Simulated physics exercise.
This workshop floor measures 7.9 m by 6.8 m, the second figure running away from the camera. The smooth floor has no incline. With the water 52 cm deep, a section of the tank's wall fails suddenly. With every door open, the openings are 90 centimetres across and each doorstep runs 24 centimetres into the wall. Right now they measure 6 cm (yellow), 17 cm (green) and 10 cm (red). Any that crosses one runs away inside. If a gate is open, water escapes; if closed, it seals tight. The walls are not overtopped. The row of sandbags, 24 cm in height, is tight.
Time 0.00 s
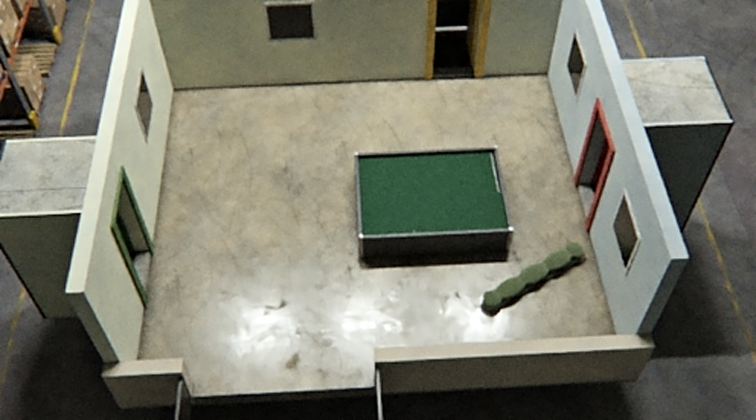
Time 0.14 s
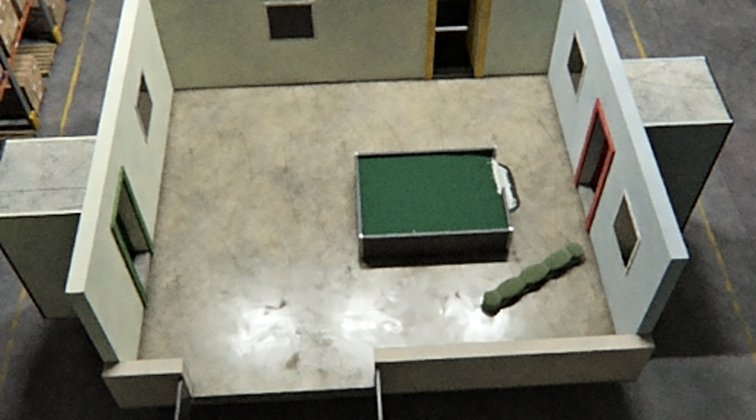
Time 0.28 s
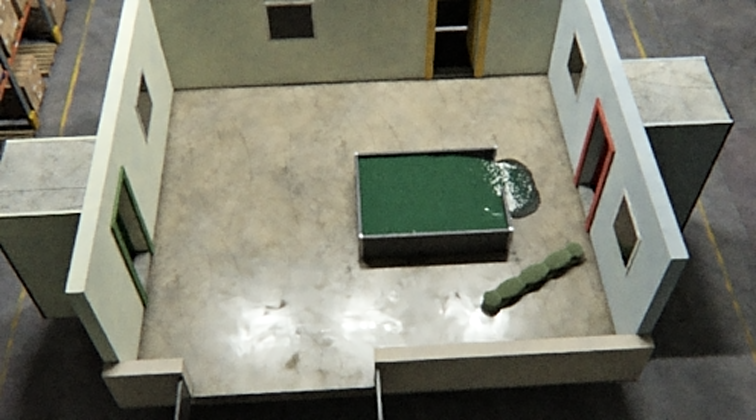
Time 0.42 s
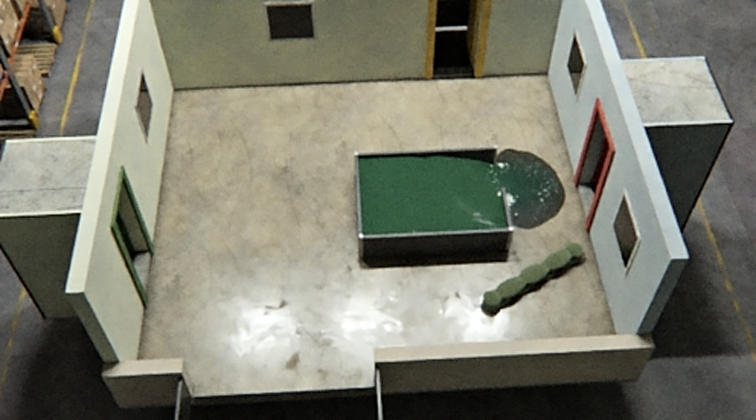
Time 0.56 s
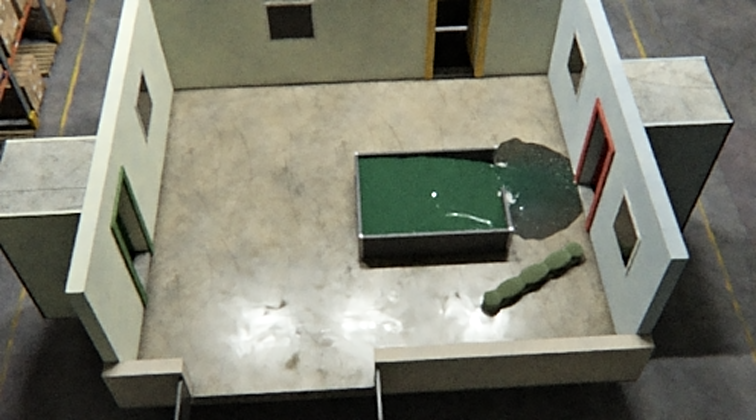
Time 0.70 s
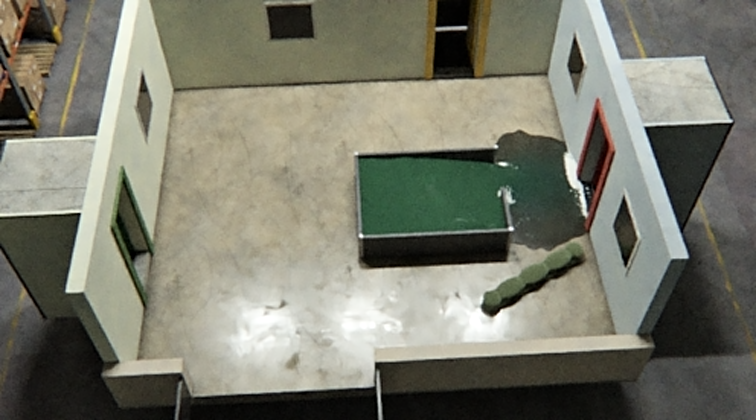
Dark green water poured out through the right side of a low rectangular tank and spread across the workshop floor, passing behind a short row of green sandbags and reaching the red door.
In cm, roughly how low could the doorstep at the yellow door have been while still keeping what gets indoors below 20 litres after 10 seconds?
About 5.5 cm.
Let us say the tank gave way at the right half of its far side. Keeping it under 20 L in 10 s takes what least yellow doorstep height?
If so: Around 23 cm.
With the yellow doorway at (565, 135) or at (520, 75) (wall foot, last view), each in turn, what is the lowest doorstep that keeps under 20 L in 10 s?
Minimums: About 17 cm and 21 cm.
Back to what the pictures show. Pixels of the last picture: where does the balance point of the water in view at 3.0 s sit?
Centre estimate: (465, 194) px, approximately.
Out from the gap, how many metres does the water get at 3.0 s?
Around 4.0 m out.
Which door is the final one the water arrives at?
It's the green door.
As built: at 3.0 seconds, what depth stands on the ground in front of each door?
Reading in centimetres: Yellow = 7, green = 0, red = 24.
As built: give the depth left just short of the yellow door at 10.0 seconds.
Some 5.5 centimetres.
After 1.4 s water covers 10 % of the floor, deepest (32 cm) near (569, 182); it has not reached the yellow door.
After 3.0 s water covers 20 % of the floor, deepest (28 cm) near (567, 174); 7 cm at the yellow door, 0 litres in over its 6 cm doorstep.
After 10.0 s water covers 85 % of the floor, deepest (12 cm) near (570, 189); 6 cm at the yellow door, 17 litres in over its 6 cm doorstep.
At the yellow door as built, the water arrived by 2.5 s and peaked near 9 cm at 4.0 s.
Run again over the same 10 s with other heights there, 28 litres in over 5 cm, 13 litres over 6.5 cm. The limit of 20 litres is kept from about 5.5 cm up.
